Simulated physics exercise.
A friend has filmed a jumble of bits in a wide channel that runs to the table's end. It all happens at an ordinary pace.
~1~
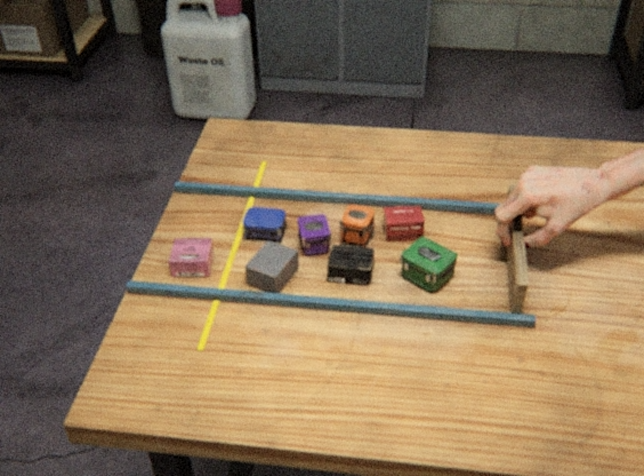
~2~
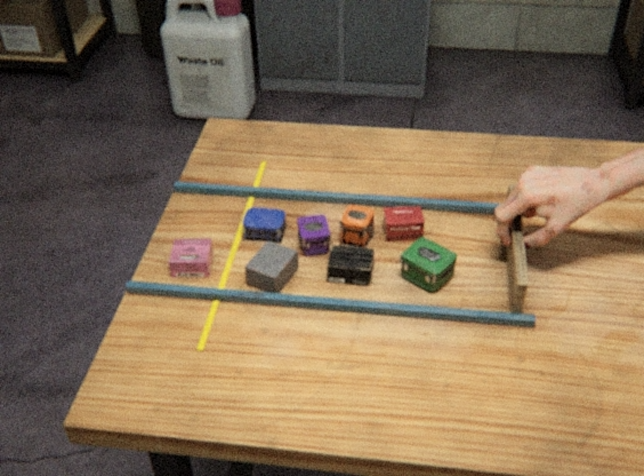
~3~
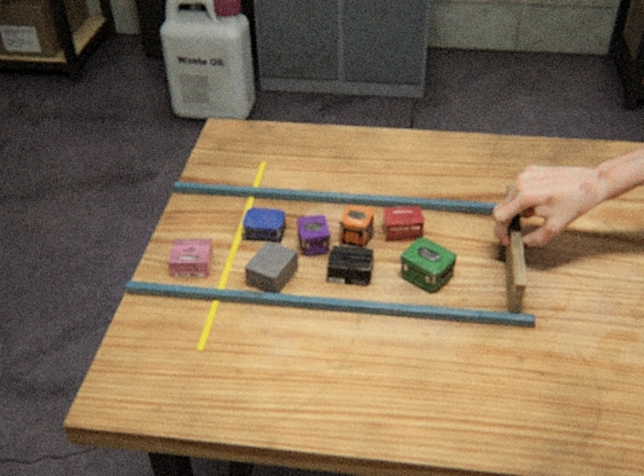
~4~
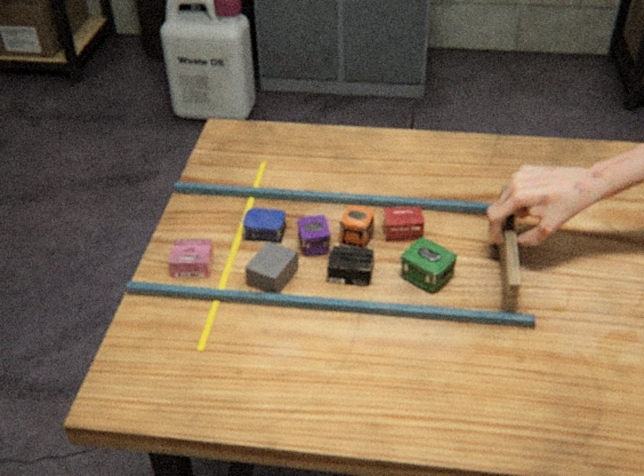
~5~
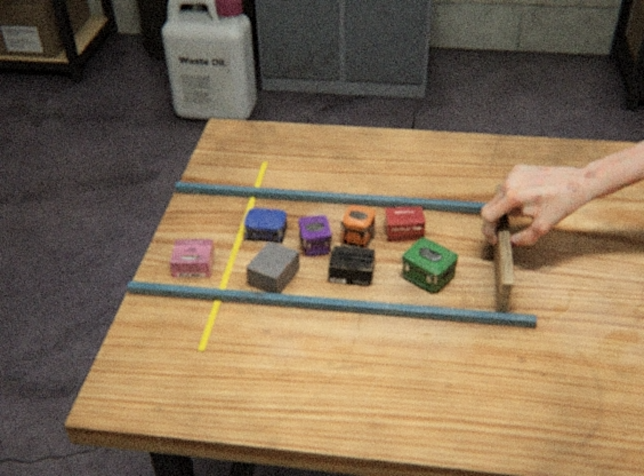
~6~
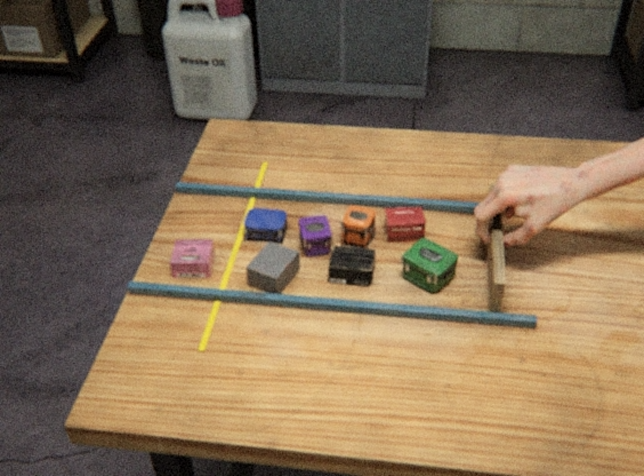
A hand slides a wooden board slightly left toward several small colored boxes.
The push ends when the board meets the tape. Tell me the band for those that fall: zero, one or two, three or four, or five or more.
Outcome: The number that fall off is one or two.
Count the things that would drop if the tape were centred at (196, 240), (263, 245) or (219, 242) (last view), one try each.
It would be 4, 1 and 2.
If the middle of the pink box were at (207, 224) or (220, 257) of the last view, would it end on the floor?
In that order, it stays on; comes down.
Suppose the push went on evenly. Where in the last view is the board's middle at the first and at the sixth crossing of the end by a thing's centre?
At (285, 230) for the first, at (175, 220) for the sixth.
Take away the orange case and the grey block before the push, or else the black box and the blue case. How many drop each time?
The counts: 1 and 1.
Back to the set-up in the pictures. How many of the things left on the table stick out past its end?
0 of them.
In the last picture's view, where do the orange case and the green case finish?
Near (223, 219) and (206, 259).
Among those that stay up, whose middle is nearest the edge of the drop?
The black box ends nearest.
Soon after, none off yet; pink box at rest near (193, 258); blue case at rest near (266, 226); grey block at rest near (274, 268).
Then, none off yet; pink box at rest near (193, 258); blue case at rest near (259, 227); grey block moved about its own width near (235, 269).
Further on, none off yet; pink box moved about its own width near (136, 254); blue case moved about its own width near (233, 216); grey block moved well along near (167, 266).
By the end, the number that fall off is one or two; fallen, grey block and pink box.
